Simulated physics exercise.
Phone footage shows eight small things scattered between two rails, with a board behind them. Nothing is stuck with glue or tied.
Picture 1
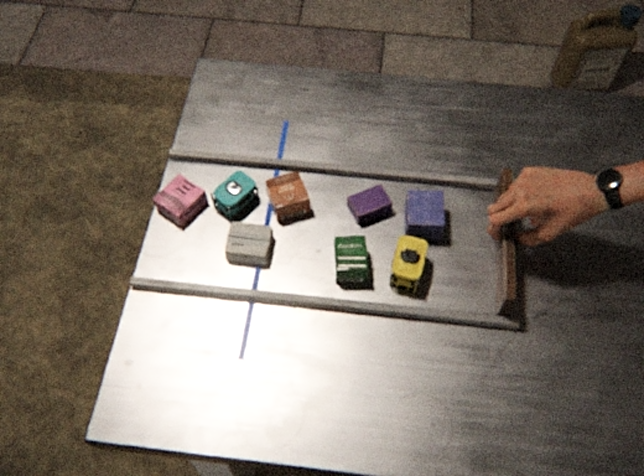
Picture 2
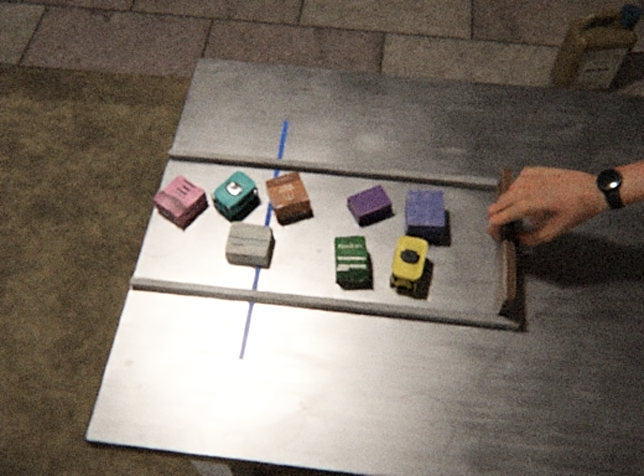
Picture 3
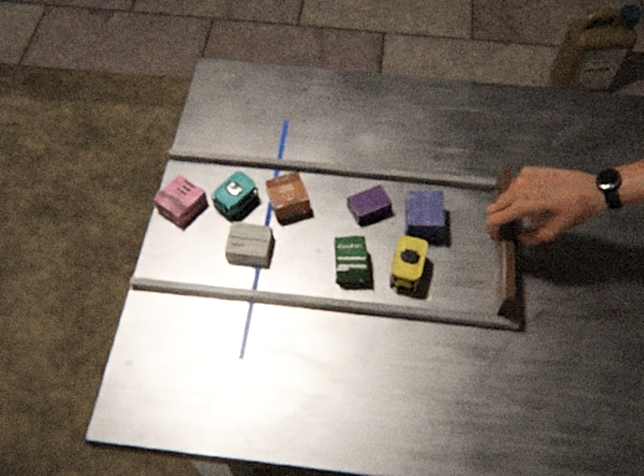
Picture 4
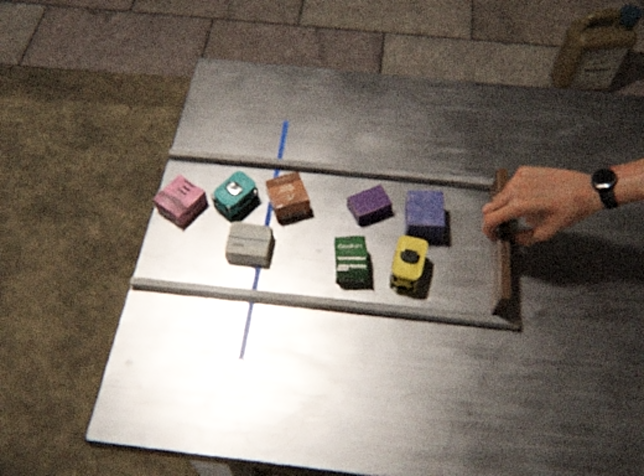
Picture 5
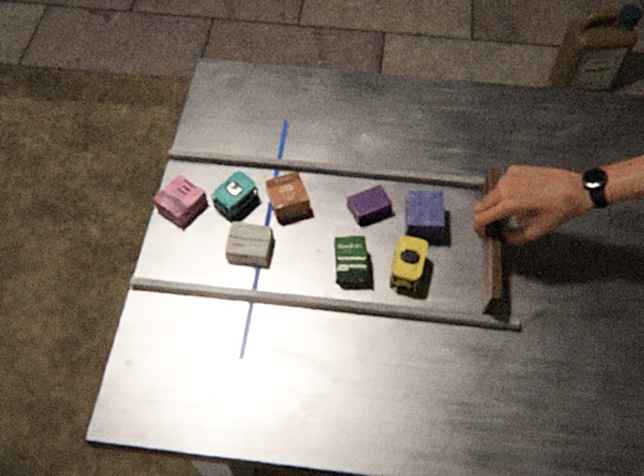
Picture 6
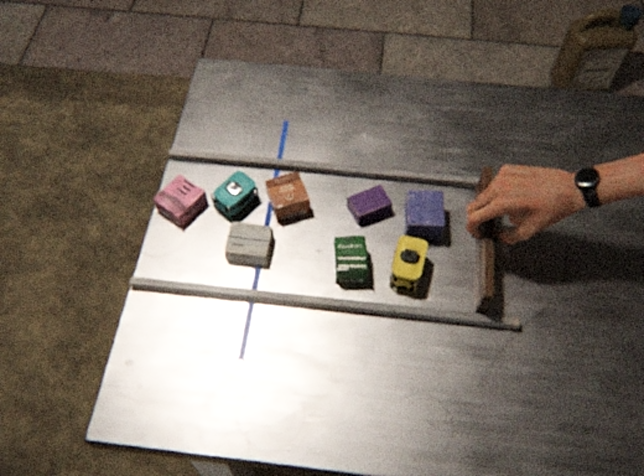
A wooden board gripped by a hand wearing a dark watch rests at the right end of two rails, barely moving at first. The hand then slides it a short way left between the rails, toward eight small scattered objects, including a yellow one and a blue block, which stay still.
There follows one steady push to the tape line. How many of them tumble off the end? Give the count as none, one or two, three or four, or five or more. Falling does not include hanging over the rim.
The count is one or two.
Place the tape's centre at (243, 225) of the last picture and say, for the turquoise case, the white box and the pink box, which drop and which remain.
Well, the turquoise case plunges, the white box sits tight, and the pink box plunges.
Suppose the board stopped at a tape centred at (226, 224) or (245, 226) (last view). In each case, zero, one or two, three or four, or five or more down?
The falls would be three to four; just one or two.
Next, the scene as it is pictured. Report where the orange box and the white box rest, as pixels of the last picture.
The first comes to rest at (185, 172), and the second at (183, 237).
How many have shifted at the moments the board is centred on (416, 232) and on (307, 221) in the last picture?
Up to then 3, and up to the other point 8.
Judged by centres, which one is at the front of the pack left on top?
It's the orange box that is foremost.
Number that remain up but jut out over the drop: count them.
That comes to 0 of them.
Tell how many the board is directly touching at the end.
In contact: 2.
Early on, none off yet; pink box at rest near (181, 200); turquoise case at rest near (236, 195); white box at rest near (249, 244).
Finally, the number that fall off is one or two; lost, turquoise case and pink box.
